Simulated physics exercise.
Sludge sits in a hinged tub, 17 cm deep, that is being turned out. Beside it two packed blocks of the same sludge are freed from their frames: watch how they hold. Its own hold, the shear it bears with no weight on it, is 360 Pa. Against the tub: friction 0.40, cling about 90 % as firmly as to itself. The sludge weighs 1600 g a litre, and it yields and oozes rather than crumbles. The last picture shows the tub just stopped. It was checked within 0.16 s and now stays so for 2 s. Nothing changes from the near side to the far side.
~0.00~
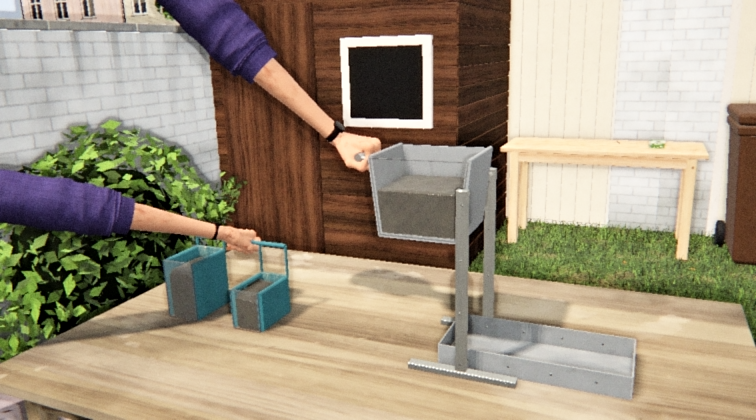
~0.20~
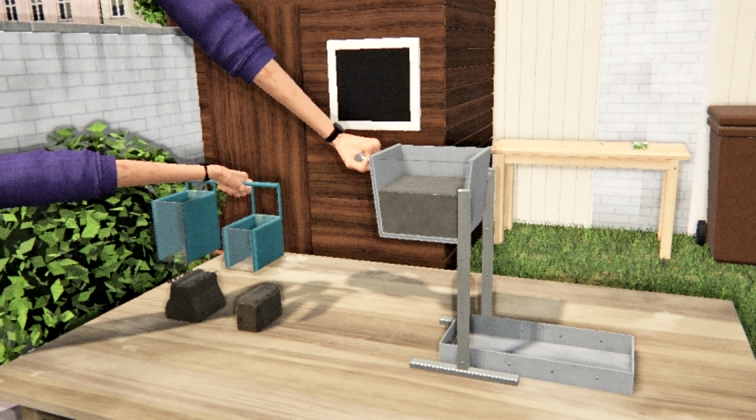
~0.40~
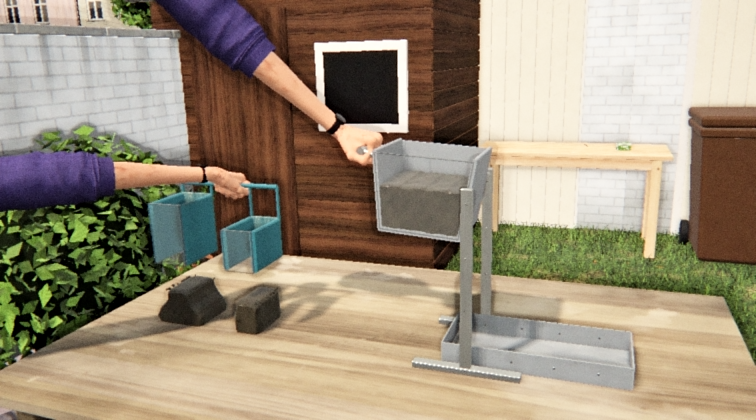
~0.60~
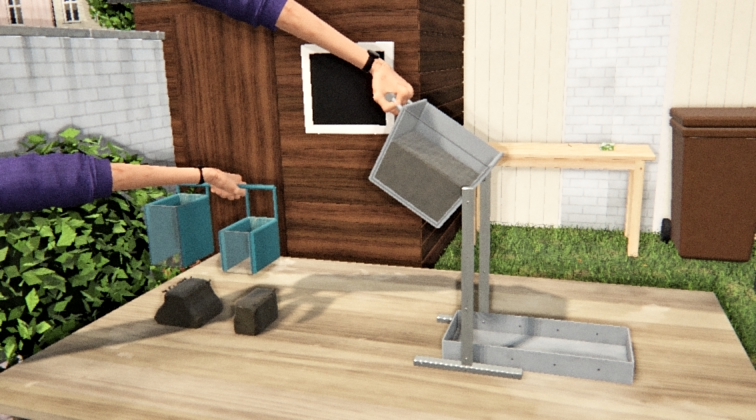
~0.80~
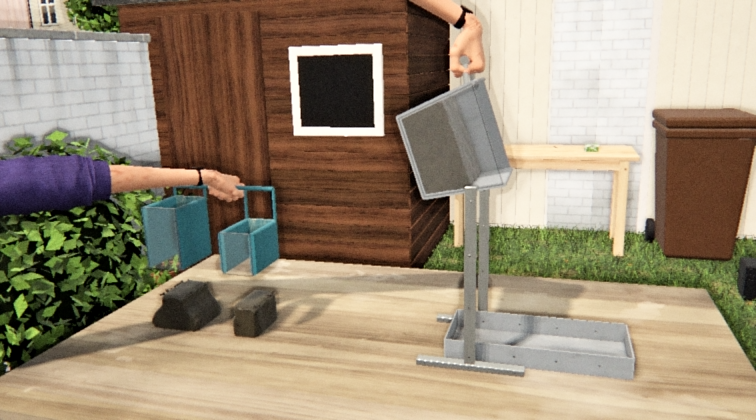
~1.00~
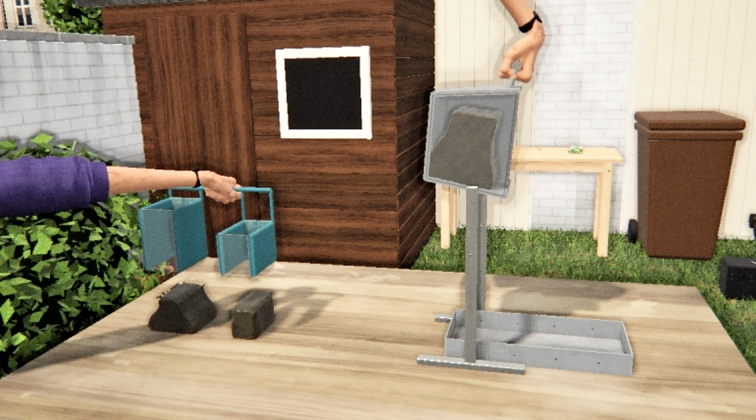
One hand lifts two teal molds off dark blocks, the left one slumping slightly, then another hand swings a gray tub of dark sludge up and over to the right on its stand above an empty tray.
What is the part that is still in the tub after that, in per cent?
Close to 39 per cent.
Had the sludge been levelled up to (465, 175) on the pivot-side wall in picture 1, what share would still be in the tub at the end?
In that case some 30 per cent.
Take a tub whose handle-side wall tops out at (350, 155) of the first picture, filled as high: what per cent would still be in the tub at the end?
In that case some 30 per cent.
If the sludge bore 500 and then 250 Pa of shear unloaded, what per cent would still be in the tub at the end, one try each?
In that order: 50 %, 35 %.
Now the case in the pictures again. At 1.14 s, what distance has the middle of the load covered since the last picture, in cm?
Roughly 7 cm.
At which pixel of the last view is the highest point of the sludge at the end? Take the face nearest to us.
Near (458, 161).
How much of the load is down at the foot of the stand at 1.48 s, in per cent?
Near 55 %.
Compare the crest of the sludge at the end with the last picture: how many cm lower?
About 10 cm.
After 1.14 s, the tub is at 95 degrees and holds 75 %.
After 1.31 s, the tub is at 95 degrees and holds 44 %.
After 1.48 s, the tub is at 95 degrees and holds 40 %.
After 1.65 s, the tub is at 95 degrees and holds 40 %.
After 3.00 s, at the end, the tub is at 95 degrees and holds 39 %.
